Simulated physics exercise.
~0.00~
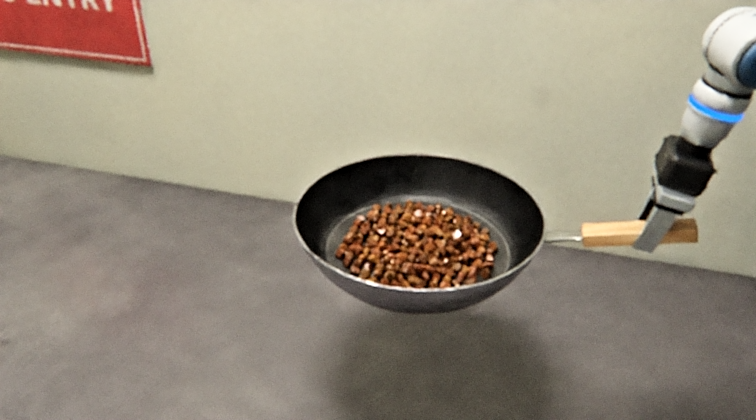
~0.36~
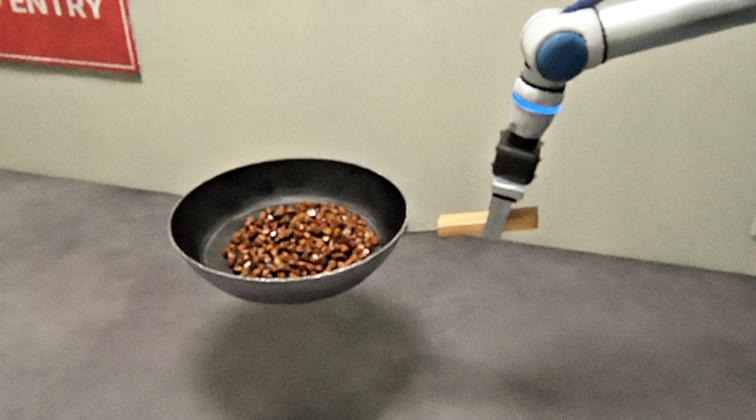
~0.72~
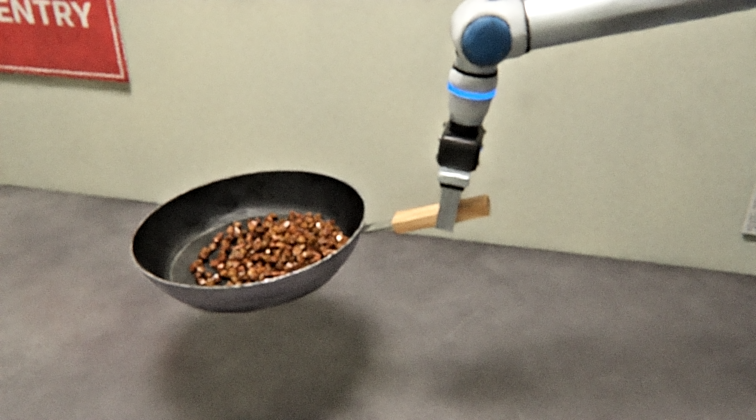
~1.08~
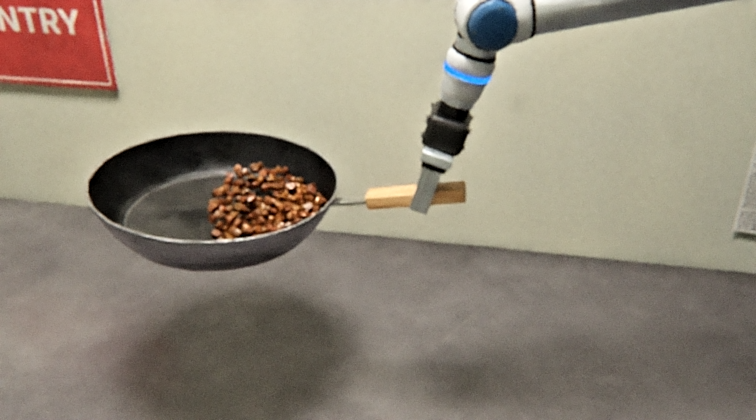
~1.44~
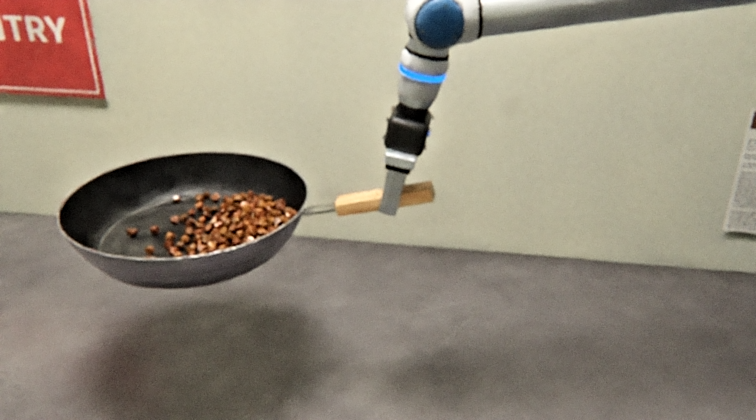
The clip opens on a robot arm gripping a dark frying pan by its wooden handle, holding a heap of small brown pellets above a grey table, with a red sign on the pale wall behind. The arm carries the pan to the left, the pellets staying near the middle. It then tips the pan slightly forward, the far side dipping. Next it lifts and tilts the pan back, and the pellets bunch up toward the handle. Finally the pan lowers and levels, with pellets spreading leftward, a few straggling, and none seen spilled.
